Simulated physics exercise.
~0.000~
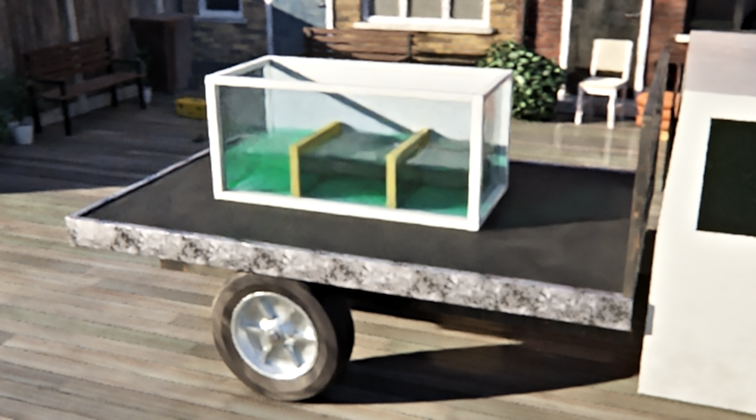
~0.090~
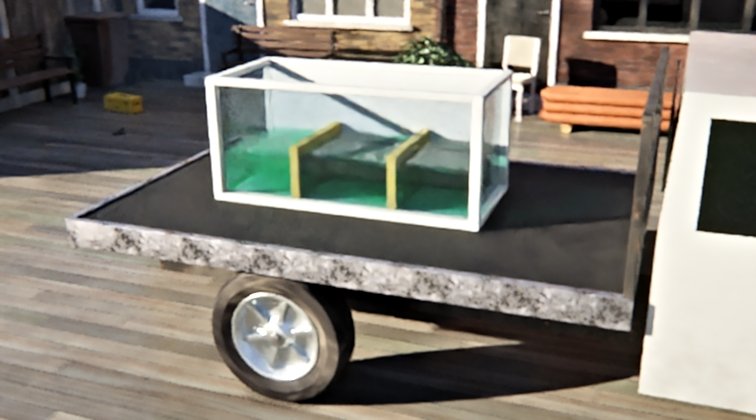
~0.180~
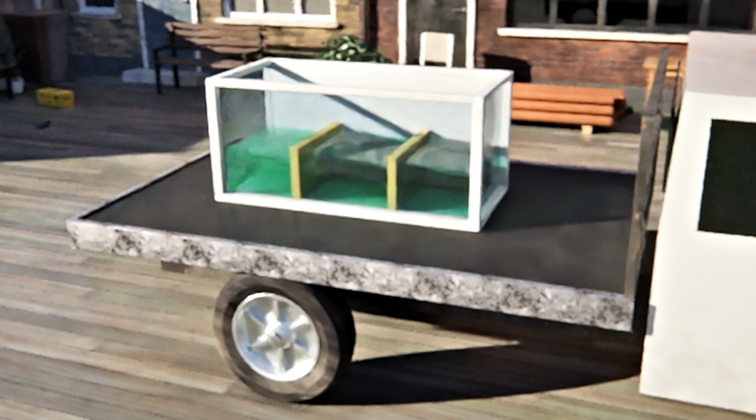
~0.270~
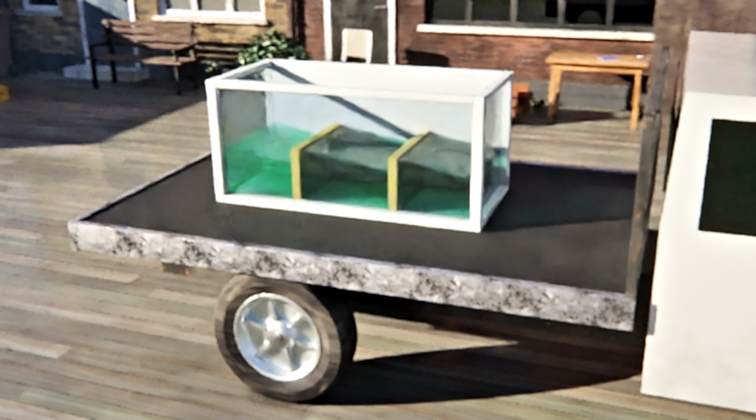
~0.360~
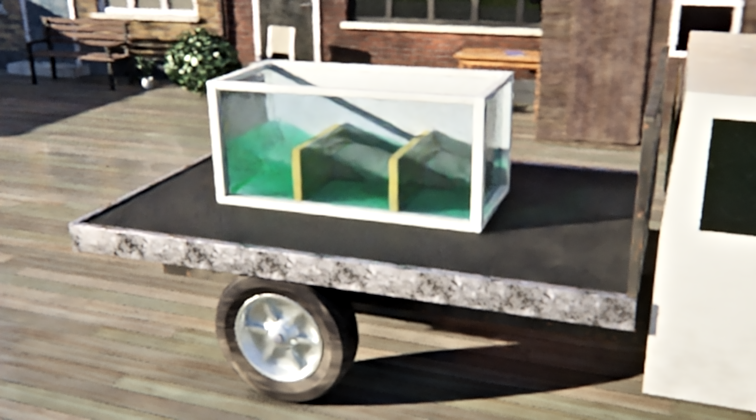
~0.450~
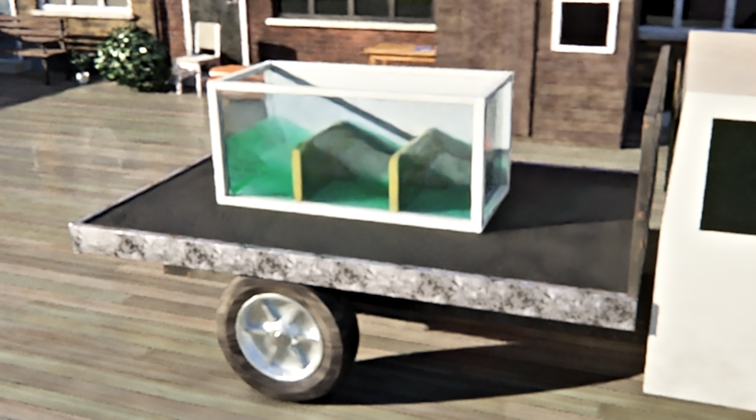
In this clip, a flatbed pickup carries a white-framed transparent trough of green water, split by yellow dividers, rightward past brick buildings and outdoor furniture, while the water shifts within its sections, its surface sloping down toward the right.
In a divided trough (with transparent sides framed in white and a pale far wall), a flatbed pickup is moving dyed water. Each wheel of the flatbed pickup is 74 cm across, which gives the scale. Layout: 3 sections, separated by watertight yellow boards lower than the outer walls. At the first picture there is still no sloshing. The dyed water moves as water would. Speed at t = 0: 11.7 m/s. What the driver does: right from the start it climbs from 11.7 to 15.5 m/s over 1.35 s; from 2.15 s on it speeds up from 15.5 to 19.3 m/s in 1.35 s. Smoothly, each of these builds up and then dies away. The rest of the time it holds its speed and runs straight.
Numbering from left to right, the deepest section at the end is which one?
I would say the first section.
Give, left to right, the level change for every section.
In cm: 5 up, 1 down, 4 down.
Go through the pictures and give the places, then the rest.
In the first frame, sections from the left stand at (267, 148), (342, 155), (433, 164); board top at (293, 147) and (391, 156); the front is on the right, levels are read along the near wall; a wheel hub at (270, 341).
In the second frame, sections from the left stand at (267, 149), (343, 156), (433, 165).
In the third frame, sections from the left stand at (267, 150), (343, 156), (434, 165).
In the fourth frame, sections from the left stand at (268, 153), (344, 156), (434, 165).
In the fifth frame, sections from the left stand at (269, 154), (344, 158), (435, 164).
In the sixth frame, sections from the left stand at (269, 155), (345, 158), (435, 166); a wheel hub at (275, 342).
Then, 1.35 s in, left to right it is 29, 22, 22 cm deep.
Then, 2.65 s in, left to right it is 29, 22, 22 cm deep.
Then, 4.05 s in, left to right it is 31, 22, 20 cm deep.
Then, 6.49 s in, left to right it is 29, 24, 20 cm deep.
